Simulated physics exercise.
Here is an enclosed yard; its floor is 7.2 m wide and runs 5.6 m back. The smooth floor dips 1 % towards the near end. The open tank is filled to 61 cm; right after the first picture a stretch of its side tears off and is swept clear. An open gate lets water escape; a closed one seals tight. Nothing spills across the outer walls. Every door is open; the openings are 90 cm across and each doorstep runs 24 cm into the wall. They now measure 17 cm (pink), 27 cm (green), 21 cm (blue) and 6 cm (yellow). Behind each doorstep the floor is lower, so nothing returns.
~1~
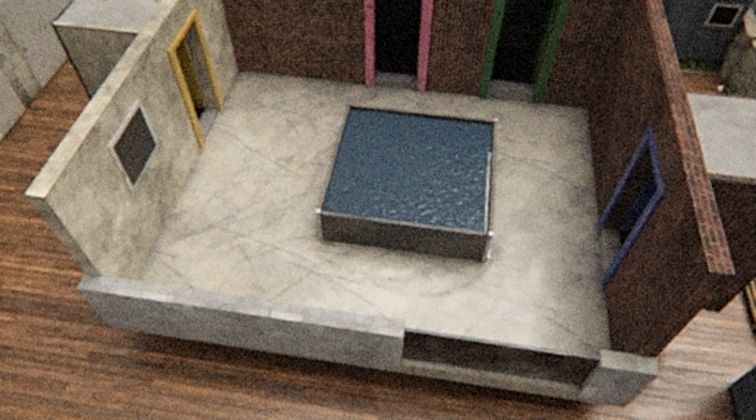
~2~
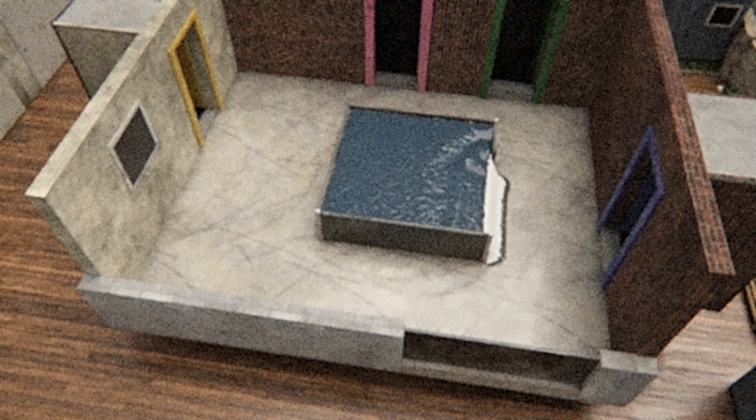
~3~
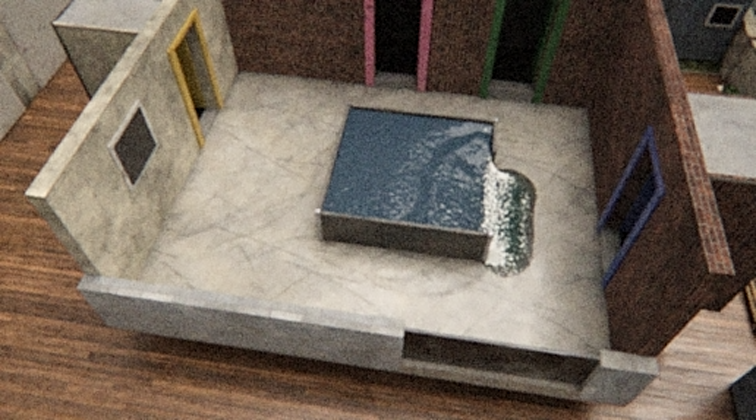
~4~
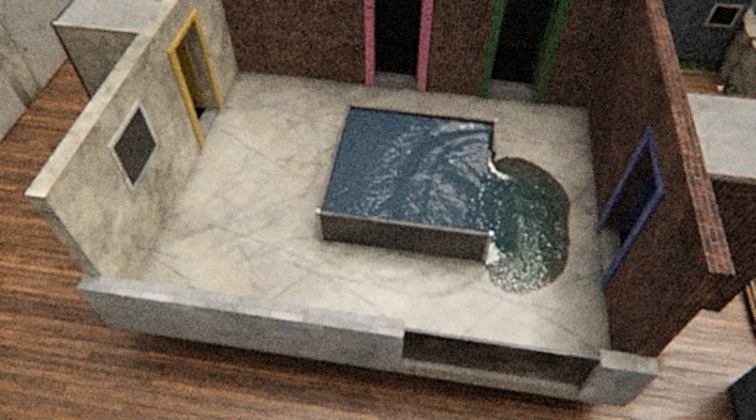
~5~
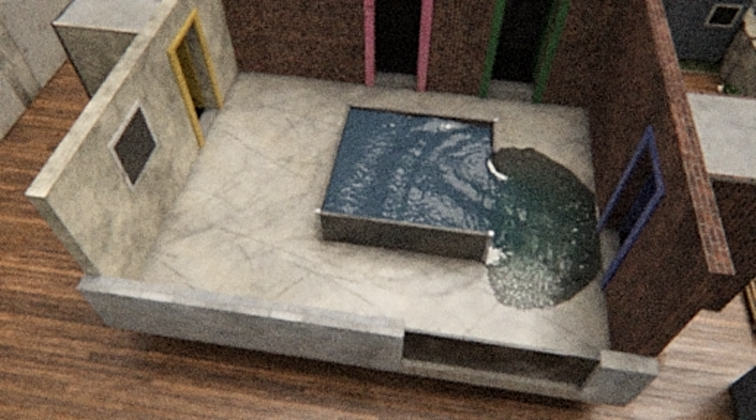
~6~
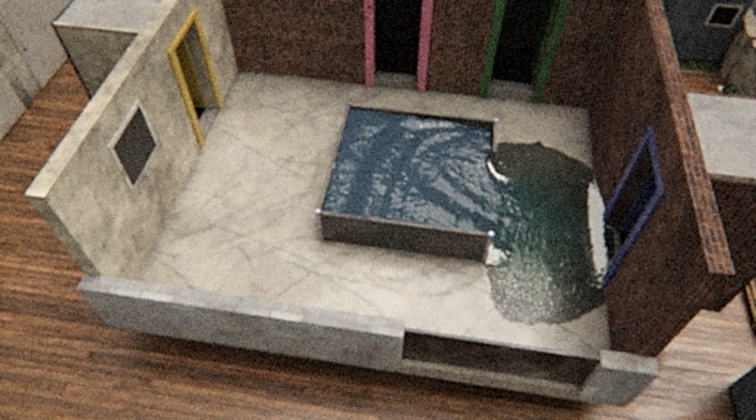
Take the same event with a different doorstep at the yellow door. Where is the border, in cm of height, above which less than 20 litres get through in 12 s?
Some 12.5 cm above the ground.
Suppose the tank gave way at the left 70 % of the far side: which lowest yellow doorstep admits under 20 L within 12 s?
Some 14.0 cm.
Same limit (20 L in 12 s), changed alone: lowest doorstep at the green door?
Roughly 11.0 cm at green.
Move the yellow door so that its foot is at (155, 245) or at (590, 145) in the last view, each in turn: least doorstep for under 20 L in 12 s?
Roughly 16 and 10.5 cm.
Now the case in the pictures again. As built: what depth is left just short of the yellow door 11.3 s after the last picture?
About 14.5 cm.
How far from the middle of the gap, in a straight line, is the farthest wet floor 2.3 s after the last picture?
Some 3.4 m out.
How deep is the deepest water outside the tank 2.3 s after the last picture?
Roughly 44 cm.
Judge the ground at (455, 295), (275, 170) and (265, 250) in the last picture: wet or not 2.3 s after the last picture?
In turn: Under water, dry, not reached.
Then, 0.7 s after the last picture water covers 20 % of the floor, deepest (42 cm) near (590, 232); it has not reached the yellow door.
Then, 2.3 s after the last picture water covers 45 % of the floor, deepest (44 cm) near (602, 378); it has not reached the yellow door.
Then, 11.3 s after the last picture water covers 100 % of the floor, deepest (16 cm) near (207, 137); 14 cm at the yellow door, 162 litres in over its 6 cm doorstep.
At the yellow door as built, the water peaked near 15 cm, 7.3 s after the last picture.
With a doorstep of 11.5 cm, 31 litres would have come in within the 12 s; with 13.5 cm, 9 litres. So under 20 litres takes about 12.5 cm.
